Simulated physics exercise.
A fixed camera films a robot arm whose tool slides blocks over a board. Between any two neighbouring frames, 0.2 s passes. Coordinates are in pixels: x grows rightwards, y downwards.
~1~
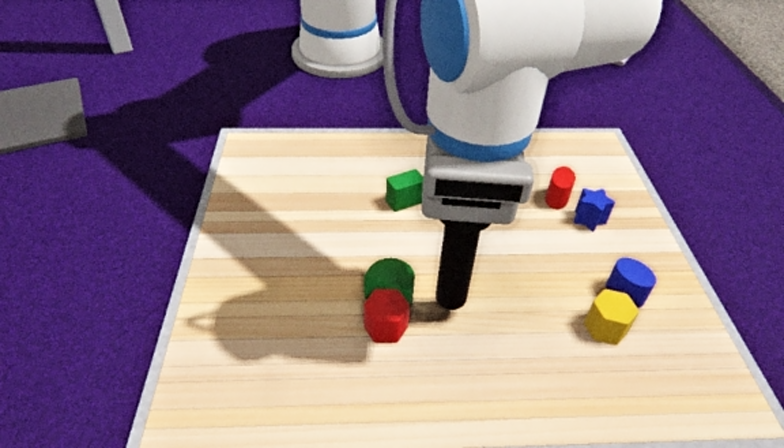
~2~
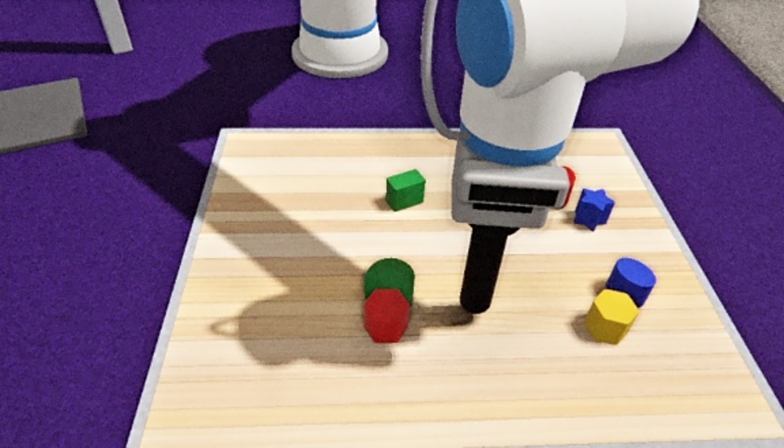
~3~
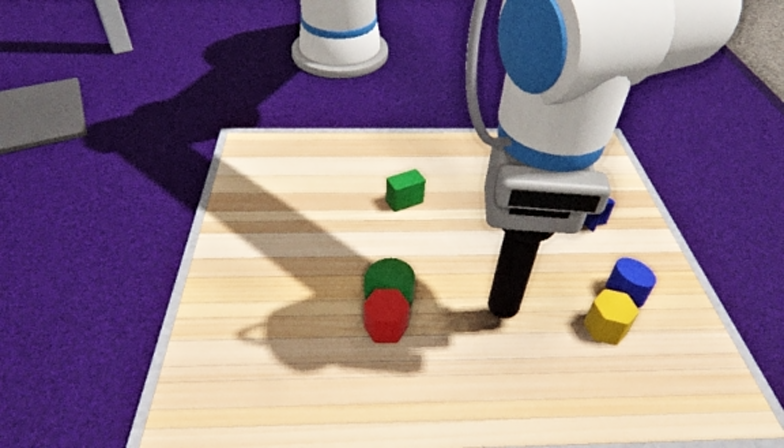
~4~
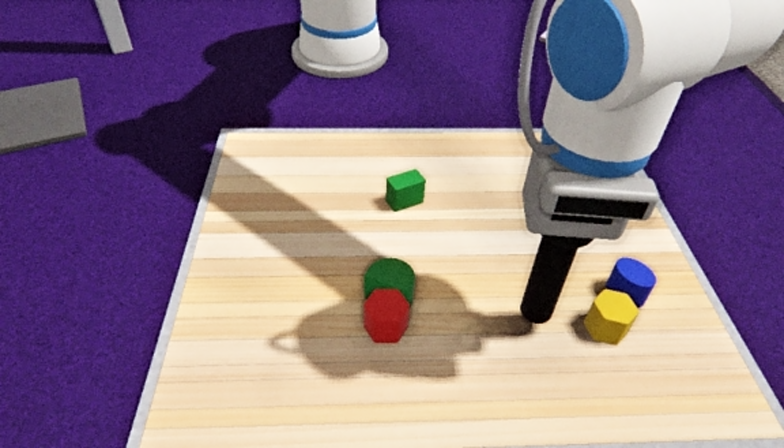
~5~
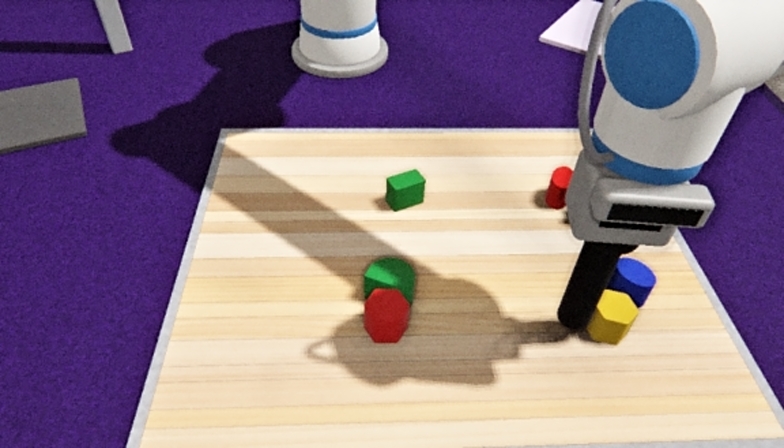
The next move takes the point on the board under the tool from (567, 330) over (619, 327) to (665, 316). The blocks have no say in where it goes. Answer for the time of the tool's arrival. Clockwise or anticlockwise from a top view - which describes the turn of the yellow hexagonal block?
From above, the turn goes clockwise.
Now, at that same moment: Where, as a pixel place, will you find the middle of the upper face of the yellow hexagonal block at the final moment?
It will likely be found at (716, 301).
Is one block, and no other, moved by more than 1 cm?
Yes, that is what happens.
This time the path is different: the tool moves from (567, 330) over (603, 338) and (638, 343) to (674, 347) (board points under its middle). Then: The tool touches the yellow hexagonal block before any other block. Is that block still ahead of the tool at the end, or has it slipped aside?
In the end it is beside or behind the tool.
What follows on the original path. One third of the way, tool at (609, 318); yellow hexagonal block at (649, 305).
Two thirds of the way, tool at (642, 312); yellow hexagonal block at (683, 302), turned 15° clockwise.
At the end, tool at (672, 304); yellow hexagonal block at (716, 301), turned 35° clockwise; blue elliptical block not moved.
